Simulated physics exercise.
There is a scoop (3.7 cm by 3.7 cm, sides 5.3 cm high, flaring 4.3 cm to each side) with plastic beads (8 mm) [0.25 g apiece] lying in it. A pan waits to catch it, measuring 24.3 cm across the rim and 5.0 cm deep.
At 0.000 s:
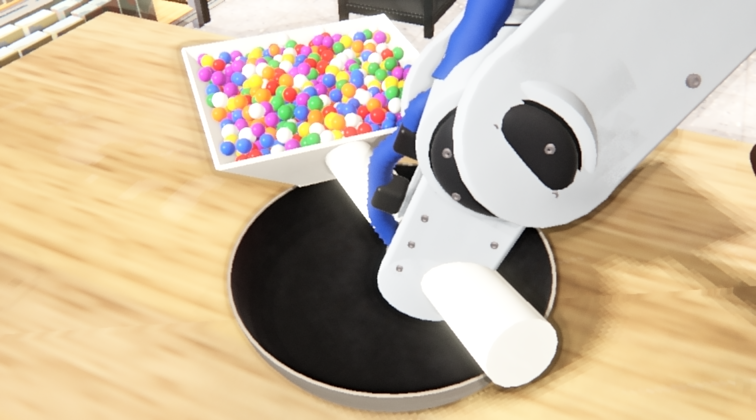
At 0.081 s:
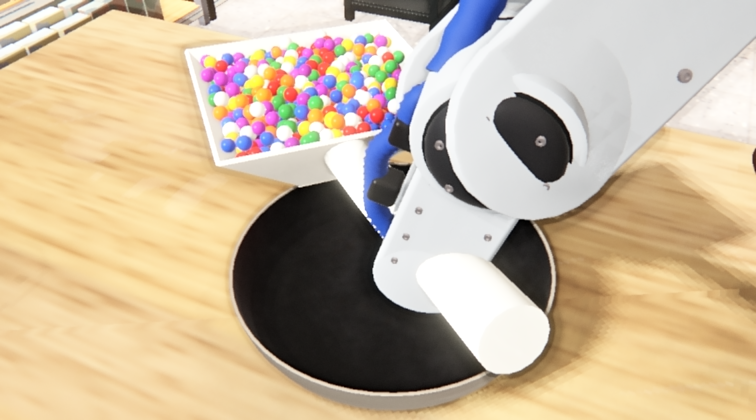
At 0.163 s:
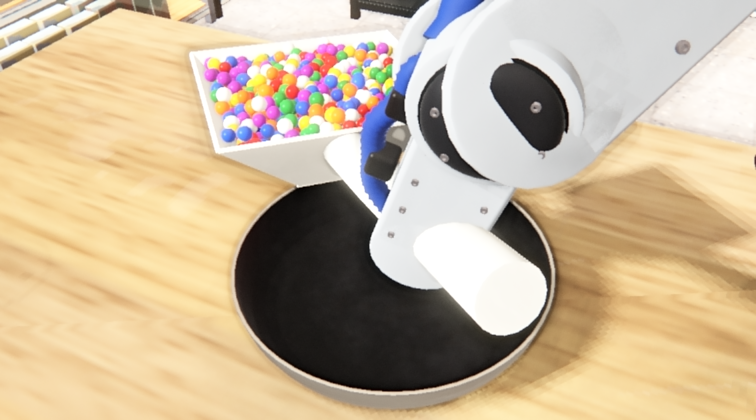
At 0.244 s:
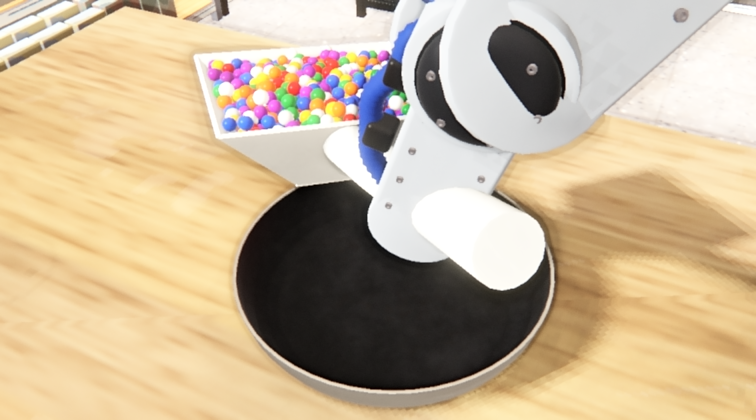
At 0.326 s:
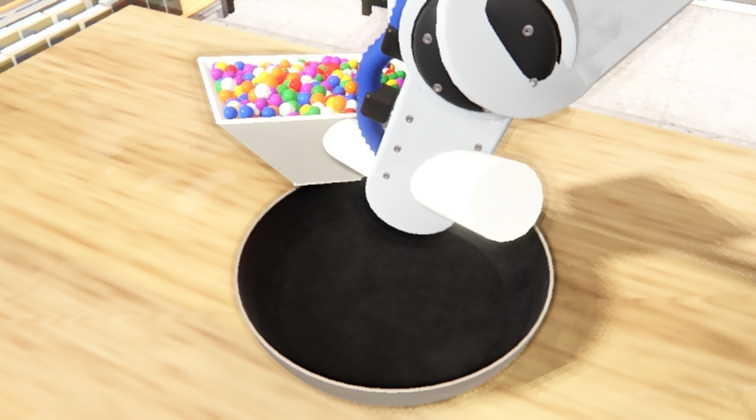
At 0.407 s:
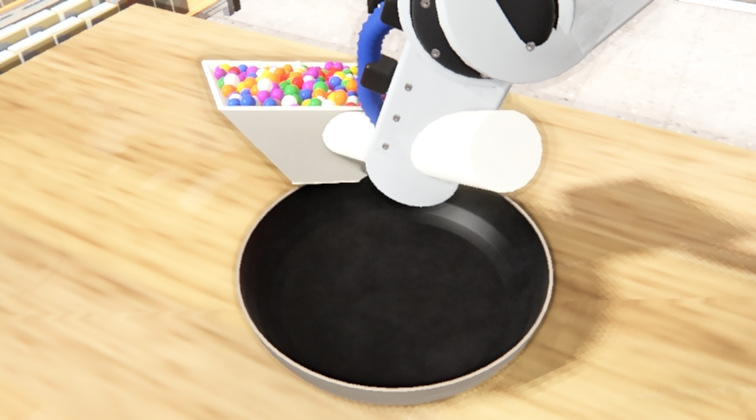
The clip shows a robotic arm beside a white container of multicoloured beads behind a black pan on a wooden table; the arm rises as the container gradually tilts backward, away from the pan, with the beads still inside.
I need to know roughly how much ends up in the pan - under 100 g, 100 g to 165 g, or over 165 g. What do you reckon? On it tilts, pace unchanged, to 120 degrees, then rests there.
Top band.
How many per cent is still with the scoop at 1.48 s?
5 % of the load.
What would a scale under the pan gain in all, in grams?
That comes to around 220 grams.
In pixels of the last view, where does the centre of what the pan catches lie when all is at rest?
It sits close to (394, 255) in the last picture.
After 0.99 s, tilt 54 degrees; 3 g in the pan, scoop holds 90 %.
Then, at 1.48 s, tilt 82 degrees; 195 g in the pan, scoop holds 5 %.
After 1.93 s, tilt 108 degrees; 219 g in the pan, scoop holds 0 %.
Then, at 2.35 s, tilt 120 degrees; 219 g in the pan, scoop holds 0 %.
In the end, at 2.6 s, 219 g in the pan, scoop holds 0 %.
